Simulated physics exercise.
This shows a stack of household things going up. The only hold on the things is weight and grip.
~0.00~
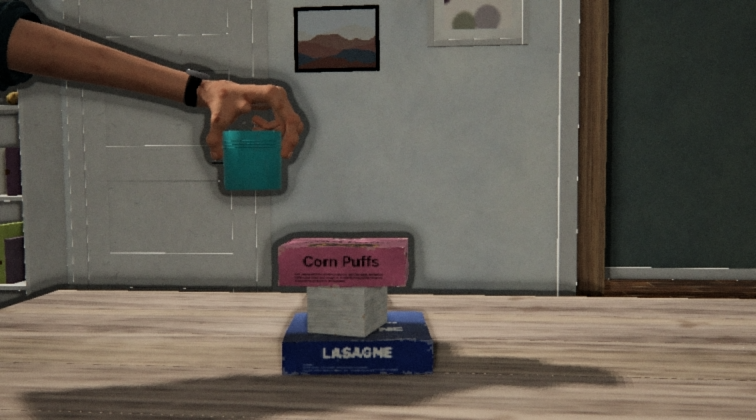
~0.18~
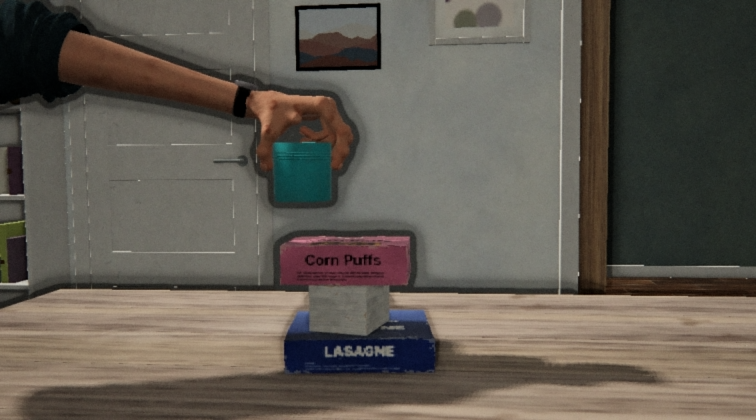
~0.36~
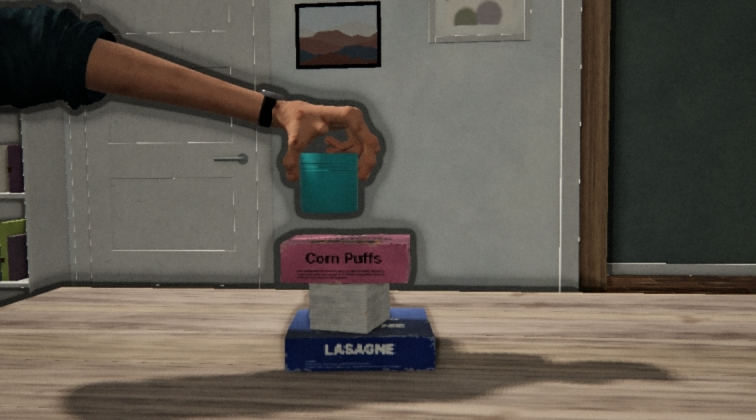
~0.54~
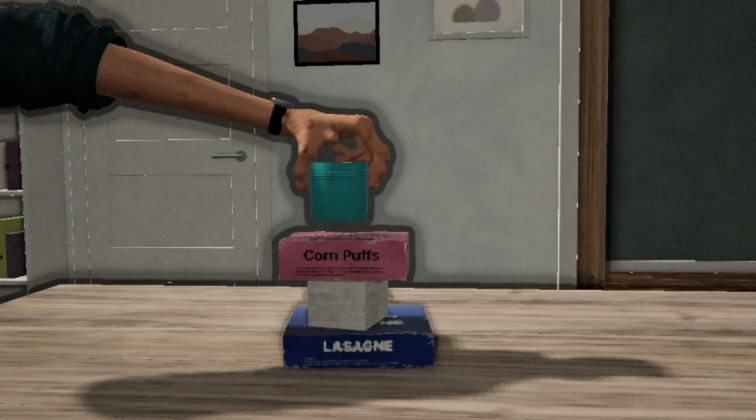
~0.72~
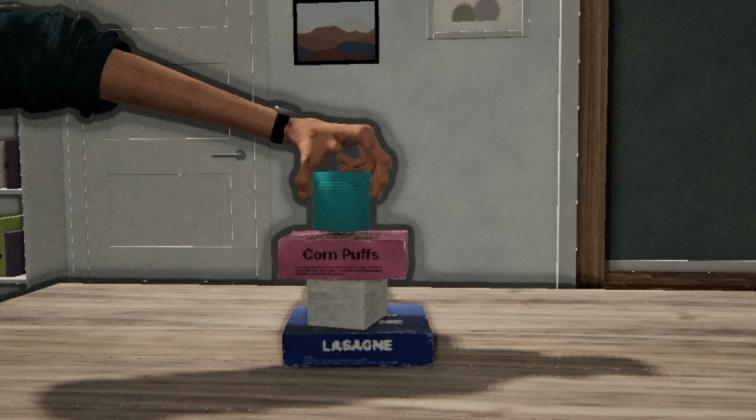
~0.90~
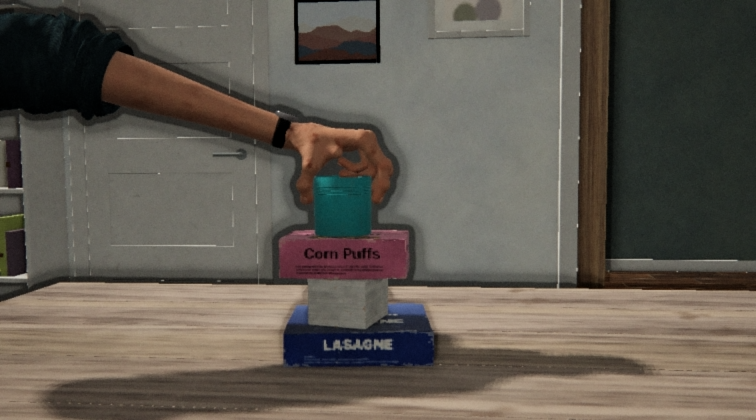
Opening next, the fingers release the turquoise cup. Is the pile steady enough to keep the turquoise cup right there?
Yes. Safe to say it works.
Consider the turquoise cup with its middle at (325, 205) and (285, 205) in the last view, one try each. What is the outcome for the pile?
First attempt - it does not fall; second attempt - it comes down.
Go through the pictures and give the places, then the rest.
In the first picture, on its way; turquoise cup (253, 161); white block (348, 304).
In the second picture, on its way; turquoise cup (302, 172); pink packet (348, 260).
In the third picture, on its way; turquoise cup (329, 183); blue packet (361, 337).
In the fourth picture, on its way; turquoise cup (339, 191); white block (349, 298).
In the fifth picture, on its way; turquoise cup (342, 200); pink packet (346, 254).
In the sixth picture, in place under the hand; turquoise cup (343, 205); blue packet (359, 333).
After 1.10 s, nothing has stirred.
After 1.40 s, turquoise cup resting near (343, 206).
After 1.70 s, turquoise cup resting near (342, 206).
At rest (2.1 s), all 4 in place. Seen from the same camera at the end, turquoise cup near (342, 206). The pile stays up.
